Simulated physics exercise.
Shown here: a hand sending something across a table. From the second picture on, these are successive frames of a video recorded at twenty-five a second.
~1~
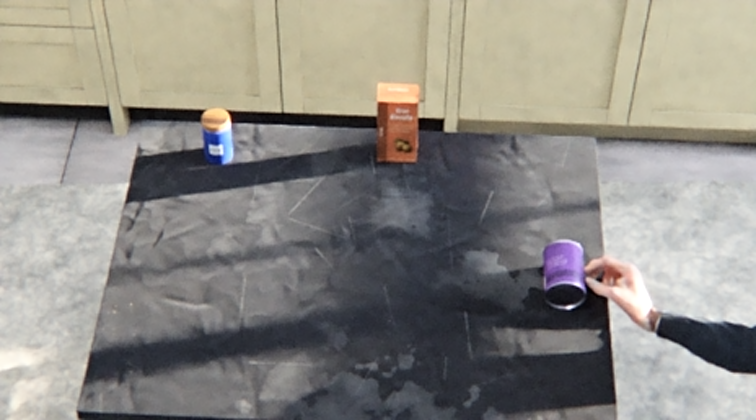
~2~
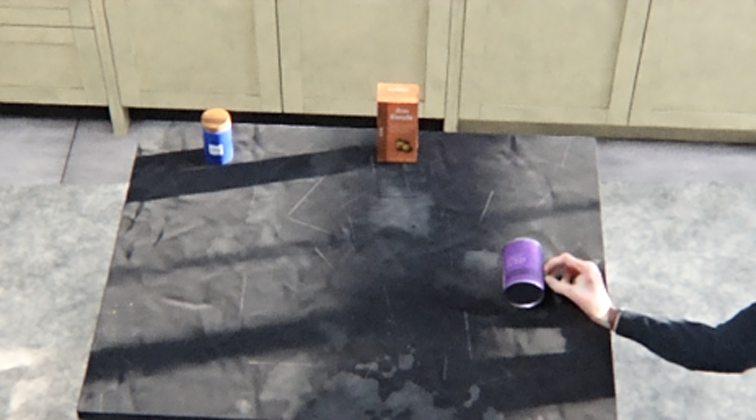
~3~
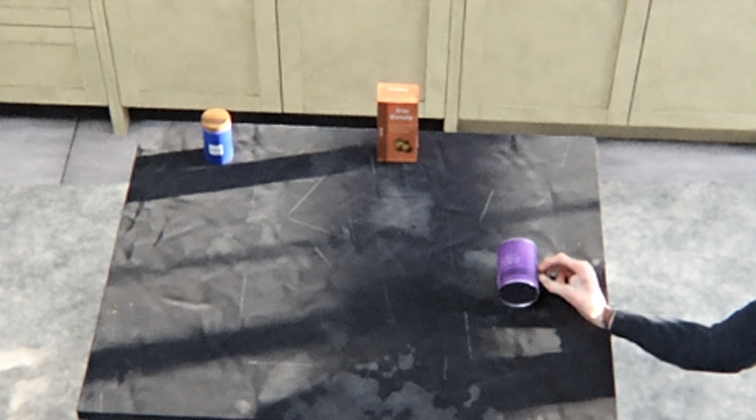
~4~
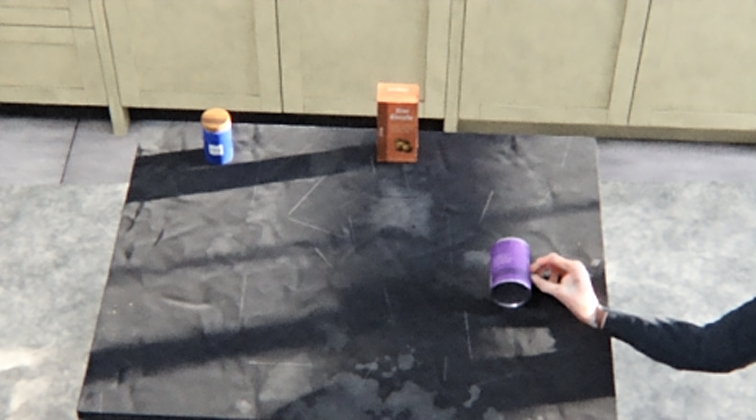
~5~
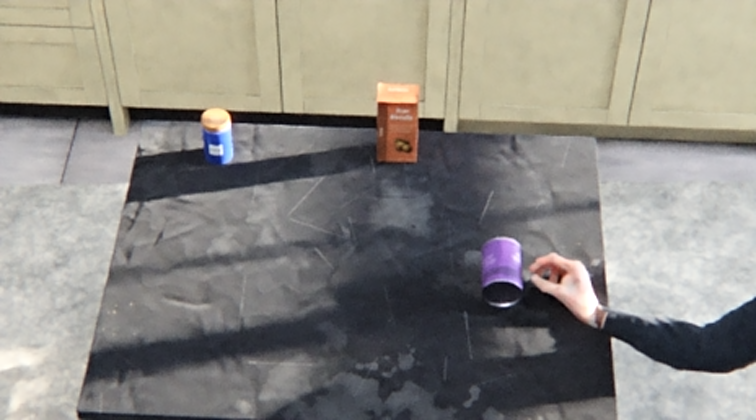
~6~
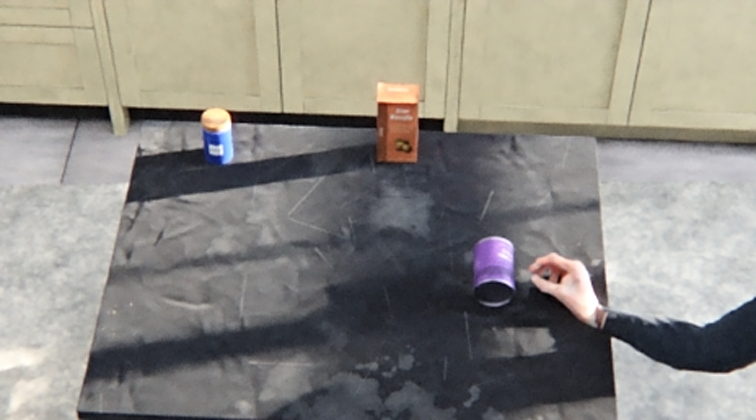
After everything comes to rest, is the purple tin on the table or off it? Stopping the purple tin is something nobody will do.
The purple tin is on the table.
Then, 0.10 s past the last view, purple tin displaced about its own width near (475, 271).
Then, 0.20 s past the last view, purple tin displaced about its own width near (459, 270).
Then, 0.40 s past the last view, purple tin displaced well along near (433, 269).
Then, 0.60 s past the last view, purple tin displaced well along near (417, 269).
Finally, moved from the start, purple tin. Final places as the last picture's camera would see them, purple tin near (409, 268).
